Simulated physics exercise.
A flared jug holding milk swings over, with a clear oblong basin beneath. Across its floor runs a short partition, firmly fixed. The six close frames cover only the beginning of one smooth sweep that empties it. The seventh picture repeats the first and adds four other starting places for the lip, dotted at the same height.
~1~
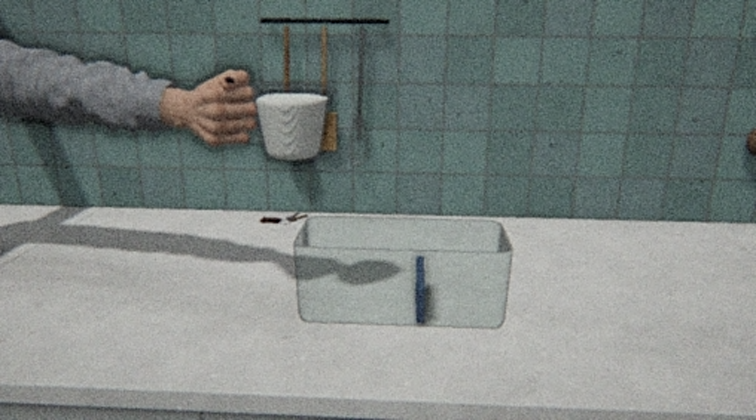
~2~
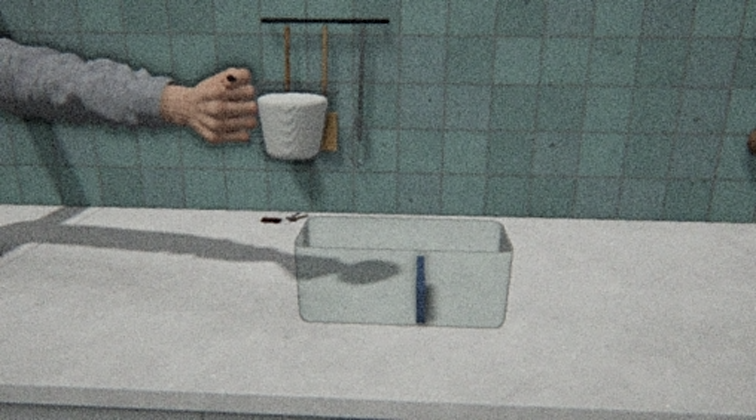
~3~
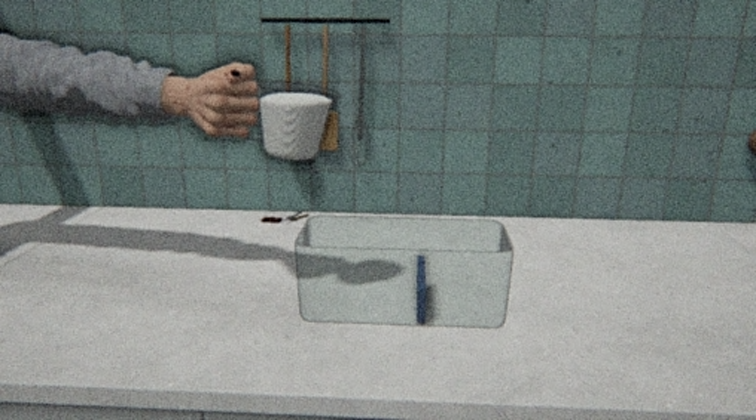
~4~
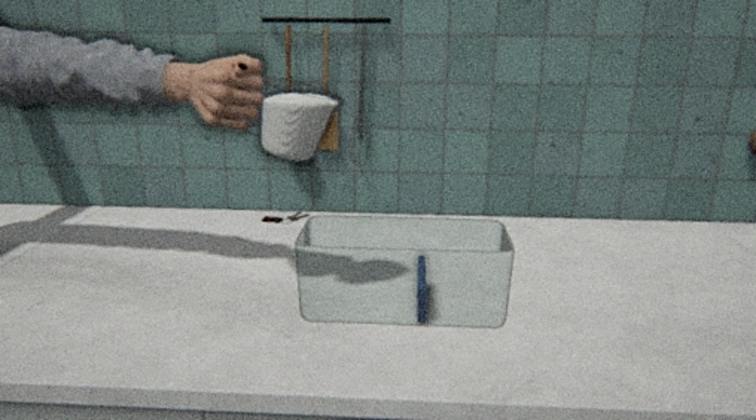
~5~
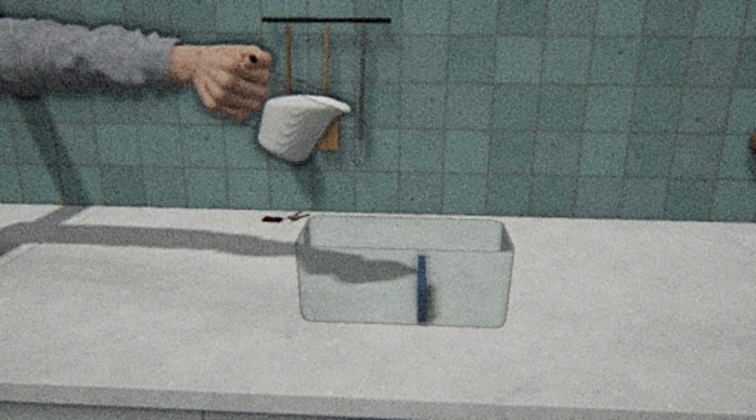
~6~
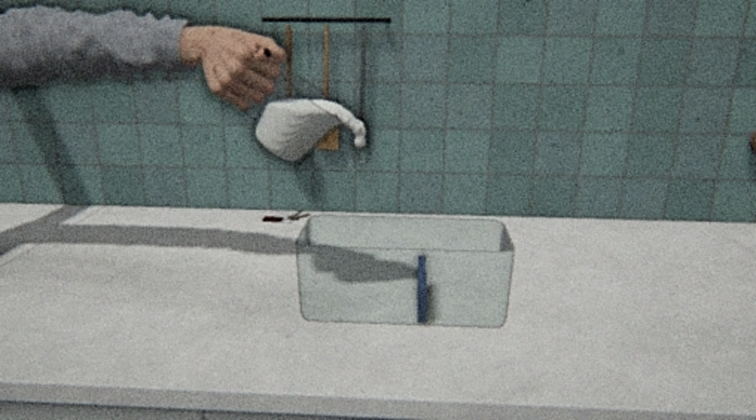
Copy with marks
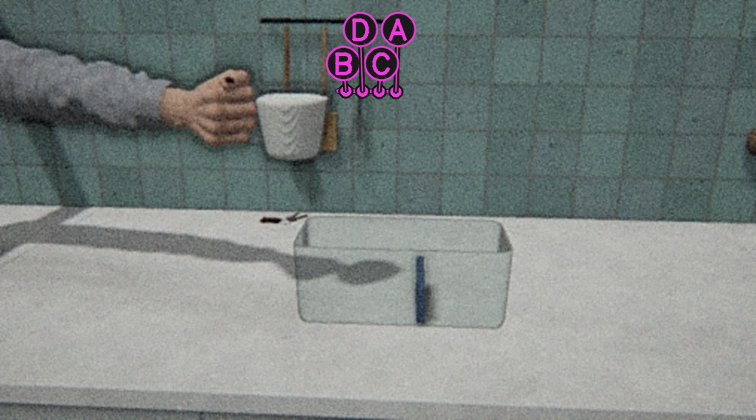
A hand in a grey sleeve, reaching in from the left, holds up a white, flared jug before a green tiled wall with utensils hanging from a dark rail. Below, seen from the front by a still camera, a clear oblong basin with a short blue partition sits on a pale counter. The jug stays upright at first, then the hand tilts it rightward and white milk slides over its lip.
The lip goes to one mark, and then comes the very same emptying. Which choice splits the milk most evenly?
C is best.
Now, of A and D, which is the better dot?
That is dot A.
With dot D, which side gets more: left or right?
The left side.
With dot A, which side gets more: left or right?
The right side.
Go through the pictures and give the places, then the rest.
The first picture shows upright, lip at (337, 90); basin from (299, 319) to (504, 326); top of the wall at (421, 272); nothing has left yet.
The second picture shows upright, lip at (339, 92); nothing has left yet.
The third picture shows tipped about 7°, lip at (342, 96); nothing has left yet.
The fourth picture shows tipped about 14°, lip at (346, 103); nothing has left yet.
The fifth picture shows tipped about 25°, lip at (348, 112); milk is over the lip, down to (348, 112).
The sixth picture shows tipped about 37°, lip at (350, 124); milk is over the lip, down to (363, 143).
On the marked copy, A at (395, 91); B at (345, 91); C at (379, 91); D at (362, 91).
With A, about 22 % ends left of the wall and 77 % right of it.
With B, about 94 % ends left of the wall and 3 % right of it; 3 % is lost outside.
With C, about 51 % ends left of the wall and 48 % right of it.
With D, about 85 % ends left of the wall and 12 % right of it; 3 % is lost outside.
